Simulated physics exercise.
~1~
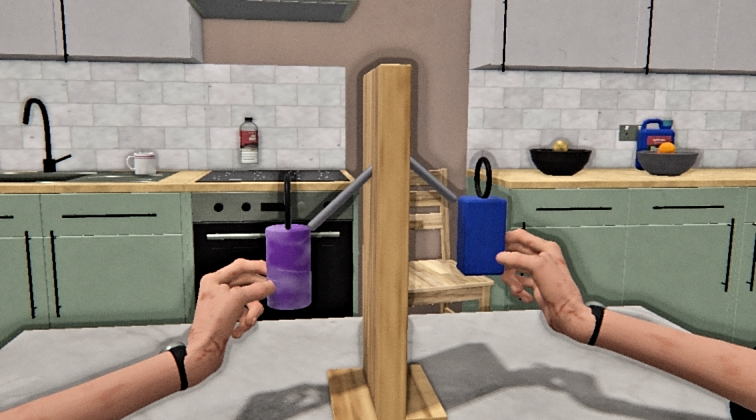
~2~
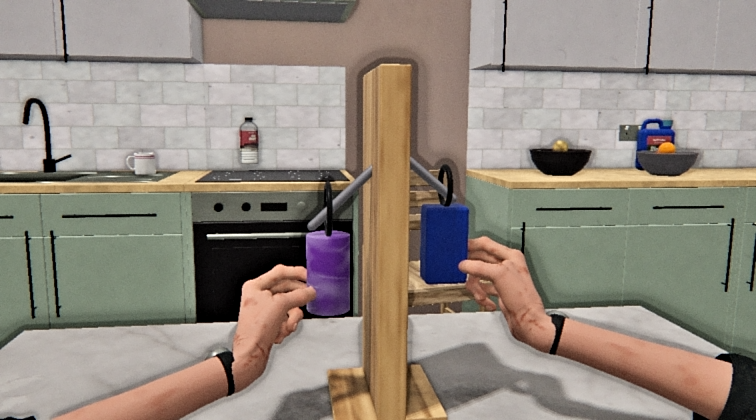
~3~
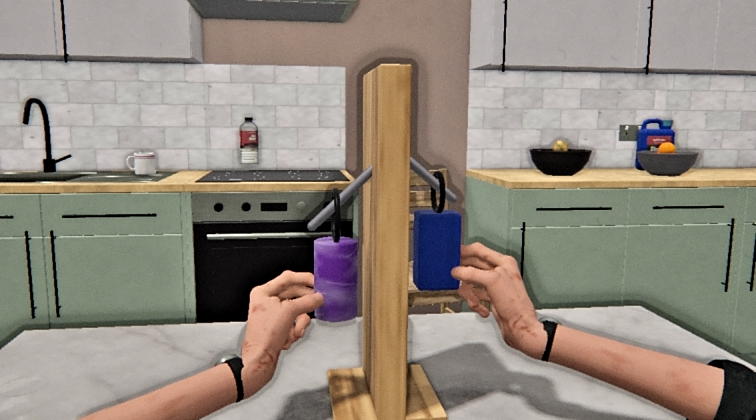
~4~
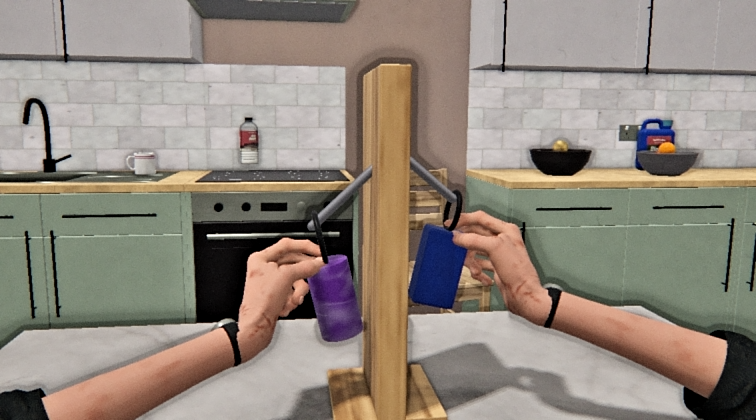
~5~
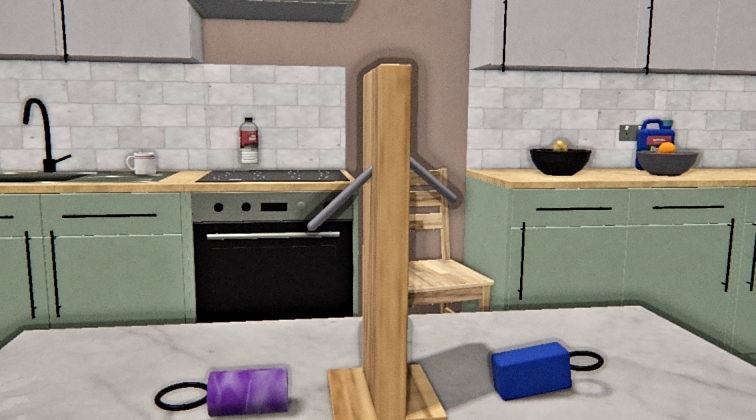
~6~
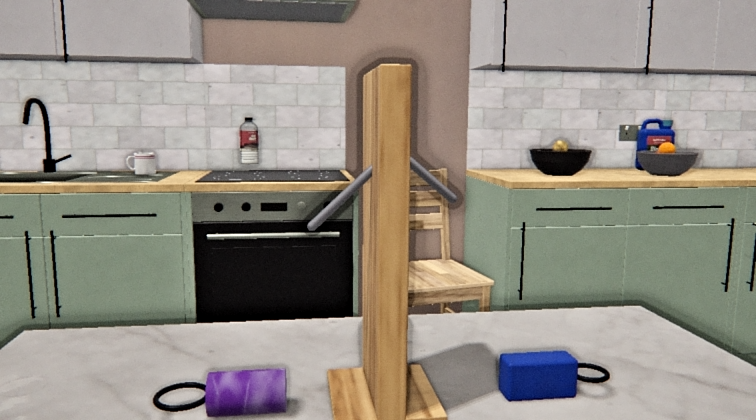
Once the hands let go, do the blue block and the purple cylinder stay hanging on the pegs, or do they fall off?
Both of them fall off. The blue block and the purple cylinder each slip down from their pegs and end up lying on the table.
